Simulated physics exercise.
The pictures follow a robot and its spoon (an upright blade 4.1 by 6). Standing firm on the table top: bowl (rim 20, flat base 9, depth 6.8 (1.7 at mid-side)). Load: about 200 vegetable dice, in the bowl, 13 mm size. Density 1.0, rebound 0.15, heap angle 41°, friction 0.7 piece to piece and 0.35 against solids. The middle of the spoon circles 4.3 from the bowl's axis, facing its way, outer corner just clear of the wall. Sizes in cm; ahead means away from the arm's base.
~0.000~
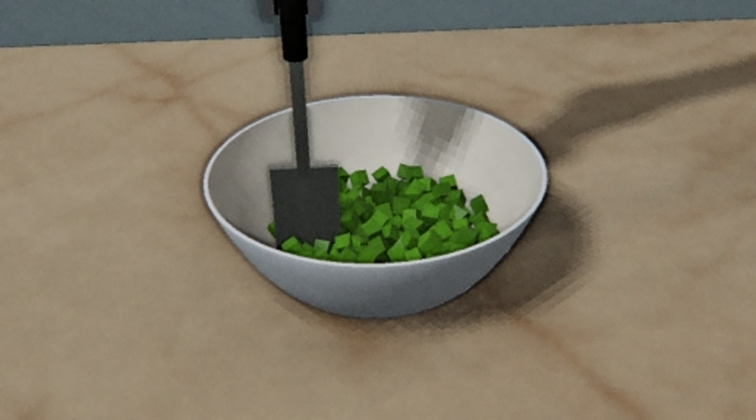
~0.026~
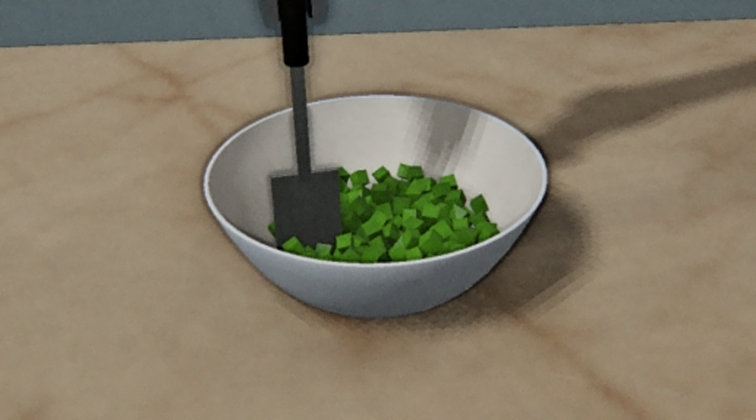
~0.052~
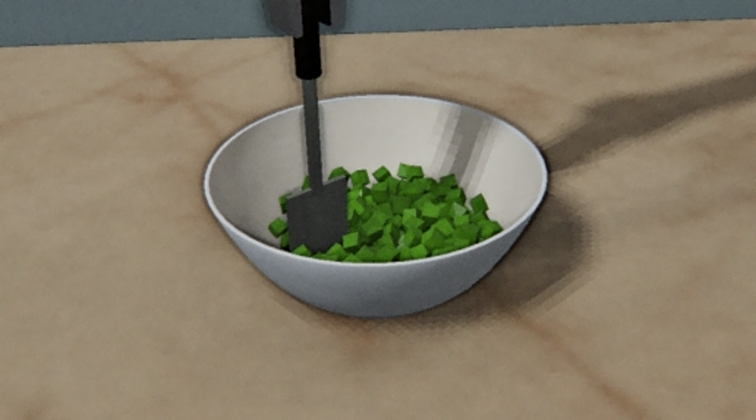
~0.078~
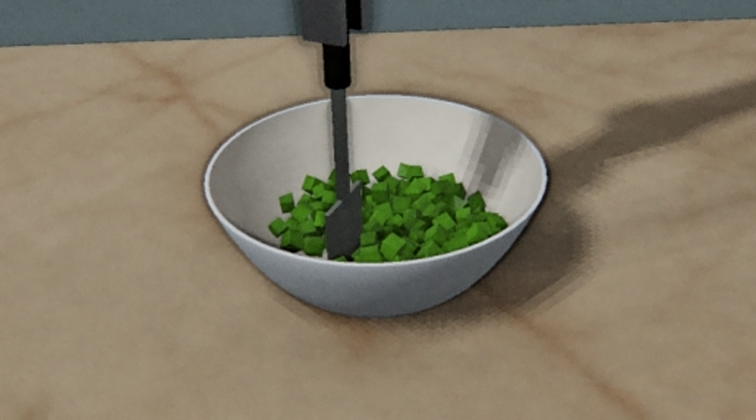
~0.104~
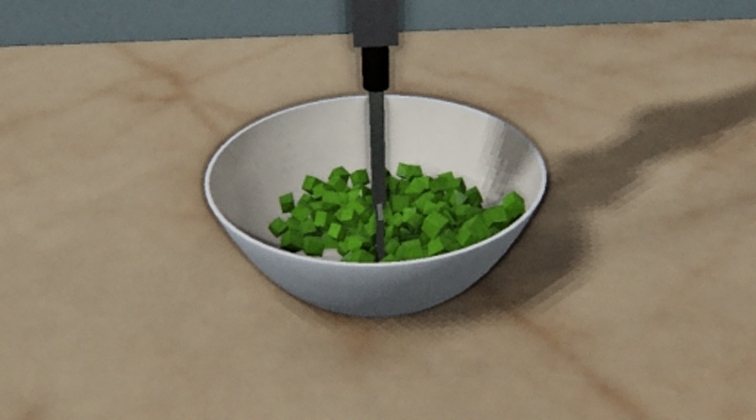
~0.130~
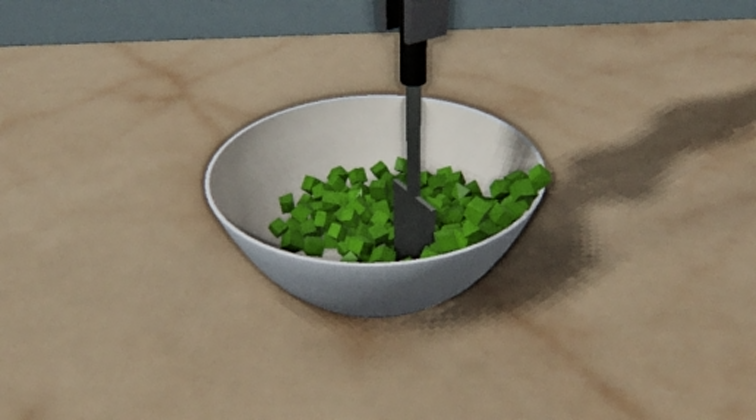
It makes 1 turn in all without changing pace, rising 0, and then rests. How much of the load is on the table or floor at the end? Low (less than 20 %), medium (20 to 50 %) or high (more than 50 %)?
Share on the table or floor: Medium (20 to 50 %).
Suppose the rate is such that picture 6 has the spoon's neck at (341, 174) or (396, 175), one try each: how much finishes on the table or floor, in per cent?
Some 5 and 25 per cent.
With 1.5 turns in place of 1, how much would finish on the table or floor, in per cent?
In that case some 35 per cent.
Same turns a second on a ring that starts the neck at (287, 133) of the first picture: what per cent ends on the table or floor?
Some 35 per cent.
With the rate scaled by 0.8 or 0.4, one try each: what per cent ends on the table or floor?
About 20 and 5 per cent.
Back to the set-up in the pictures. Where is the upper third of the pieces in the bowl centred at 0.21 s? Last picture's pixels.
Around (485, 145).
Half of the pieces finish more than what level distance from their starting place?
Roughly 11 cm.
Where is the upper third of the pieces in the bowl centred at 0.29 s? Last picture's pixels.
Near (315, 127).
After 0.21 s, 207° round, highest piece 11 above the table; 175 in the bowl, 21 in flight or on the tool.
After 0.29 s, 294° round, highest piece 10 above the table; 155 in the bowl, 9 on the table or floor, 32 in flight or on the tool.
After 0.53 s, 0° round, highest piece 8 above the table; 126 in the bowl, 70 on the table or floor.
After 1.23 s, 0° round, highest piece 8 above the table; 126 in the bowl, 70 on the table or floor.
At rest, 126 in the bowl, 70 on the table or floor. That is 36 % on the table or floor.
